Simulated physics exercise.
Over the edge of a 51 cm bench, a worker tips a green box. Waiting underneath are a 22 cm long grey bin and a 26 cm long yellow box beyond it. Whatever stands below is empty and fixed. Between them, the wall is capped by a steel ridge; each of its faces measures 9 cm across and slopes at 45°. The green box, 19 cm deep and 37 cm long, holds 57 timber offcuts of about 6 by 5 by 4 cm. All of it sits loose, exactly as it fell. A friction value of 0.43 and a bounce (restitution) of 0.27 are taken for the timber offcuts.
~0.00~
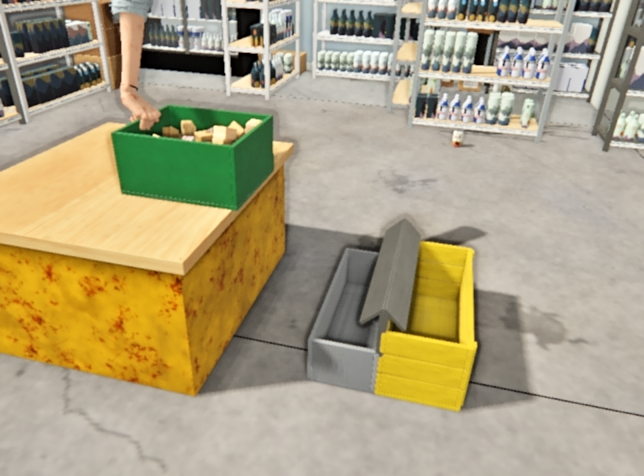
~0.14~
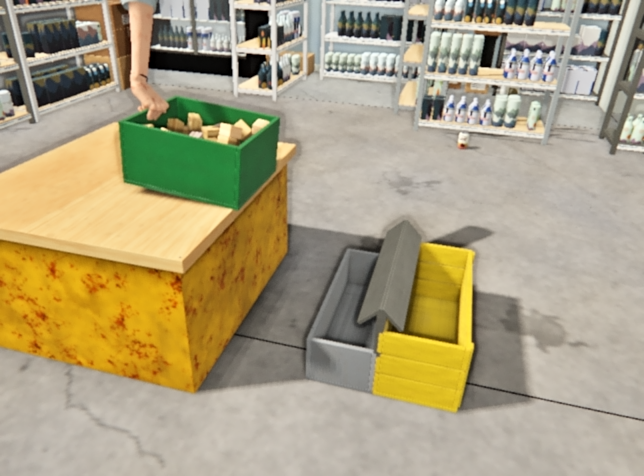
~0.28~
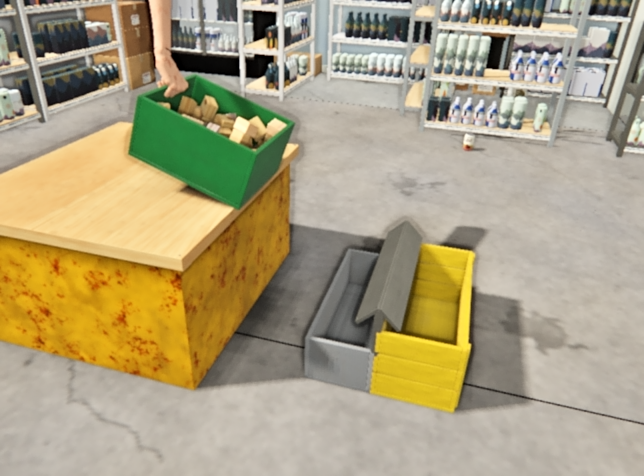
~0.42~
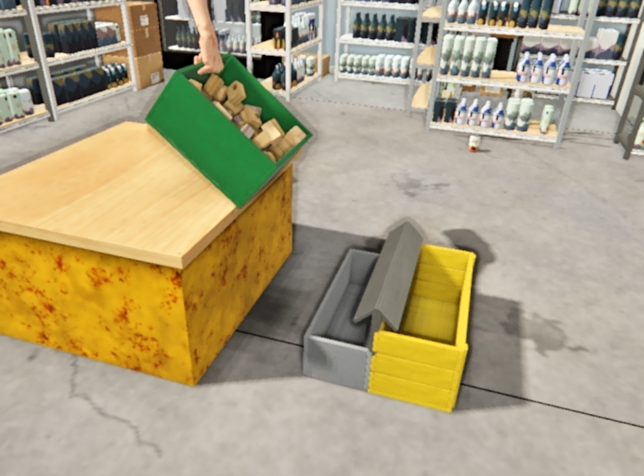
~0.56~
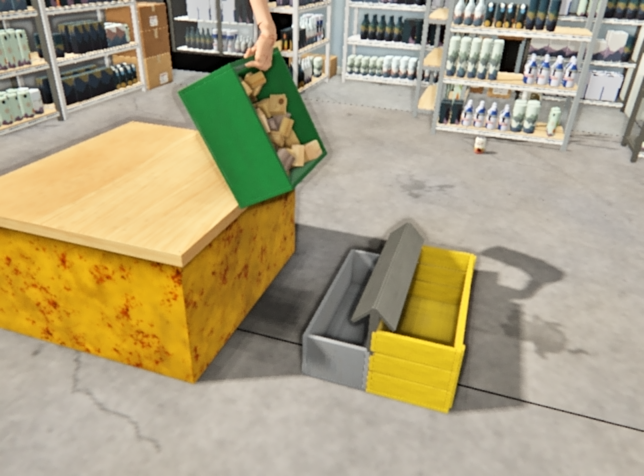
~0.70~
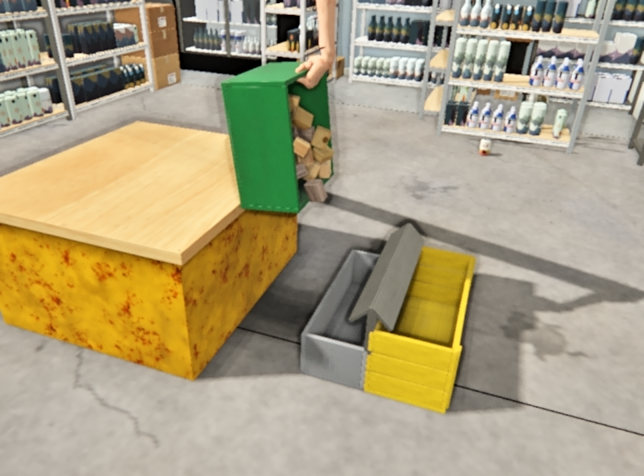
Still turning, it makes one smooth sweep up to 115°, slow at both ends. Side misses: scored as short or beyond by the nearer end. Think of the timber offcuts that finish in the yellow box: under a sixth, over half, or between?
Fewer than one in six of the timber offcuts end in the yellow box.
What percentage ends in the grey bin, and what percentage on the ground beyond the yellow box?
Close to 100 and 0 percent respectively.
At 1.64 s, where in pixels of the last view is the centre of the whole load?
At roughly (351, 309).
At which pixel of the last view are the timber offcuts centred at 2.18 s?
The middle lies close to (357, 311).
After 0.94 s, tilt 110°; 44 still in the green box, 3 in the grey bin and 10 in the air.
After 1.23 s, tilt 115°; 17 still in the green box, 19 in the grey bin and 21 in the air.
After 1.64 s, tilt 115°; 3 still in the green box, 47 in the grey bin, 1 in the yellow box and 6 in the air.
When it is over (at 2.18 s), 56 in the grey bin and 1 in the yellow box. Asked share, 1 of 57, 2 per cent.
